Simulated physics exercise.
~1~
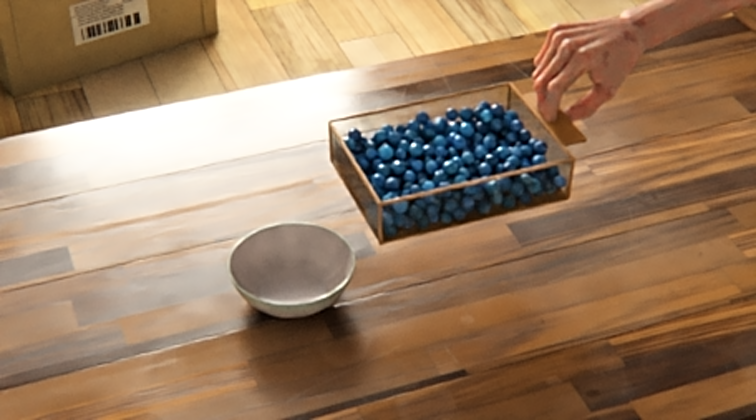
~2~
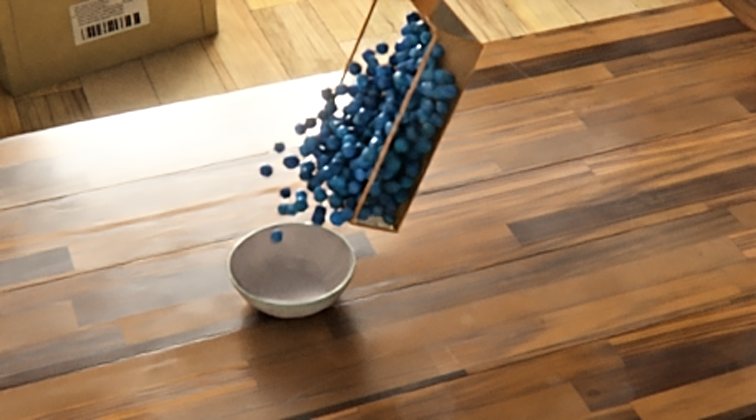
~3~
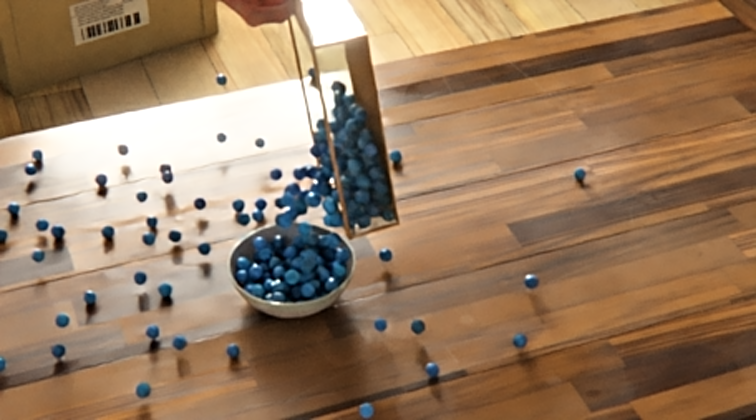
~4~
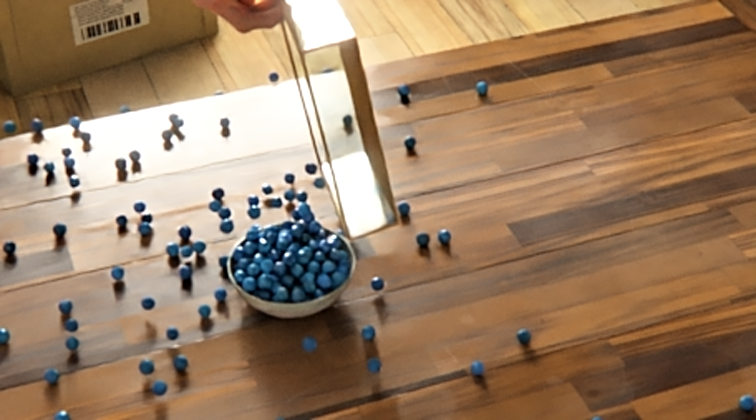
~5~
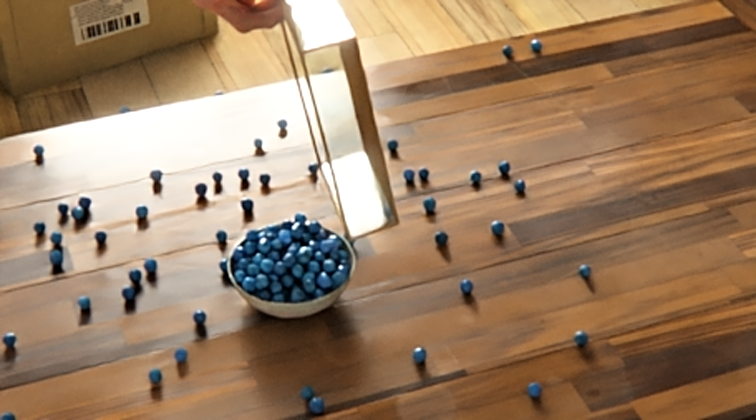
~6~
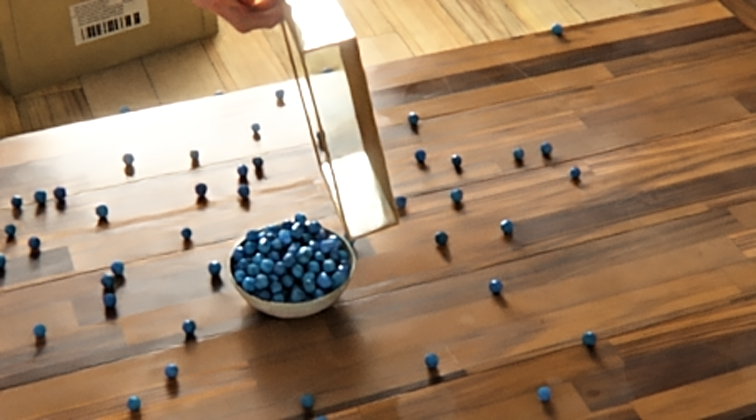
Blue balls pour from a hand-tipped clear box, filling a bowl and scattering across the table.
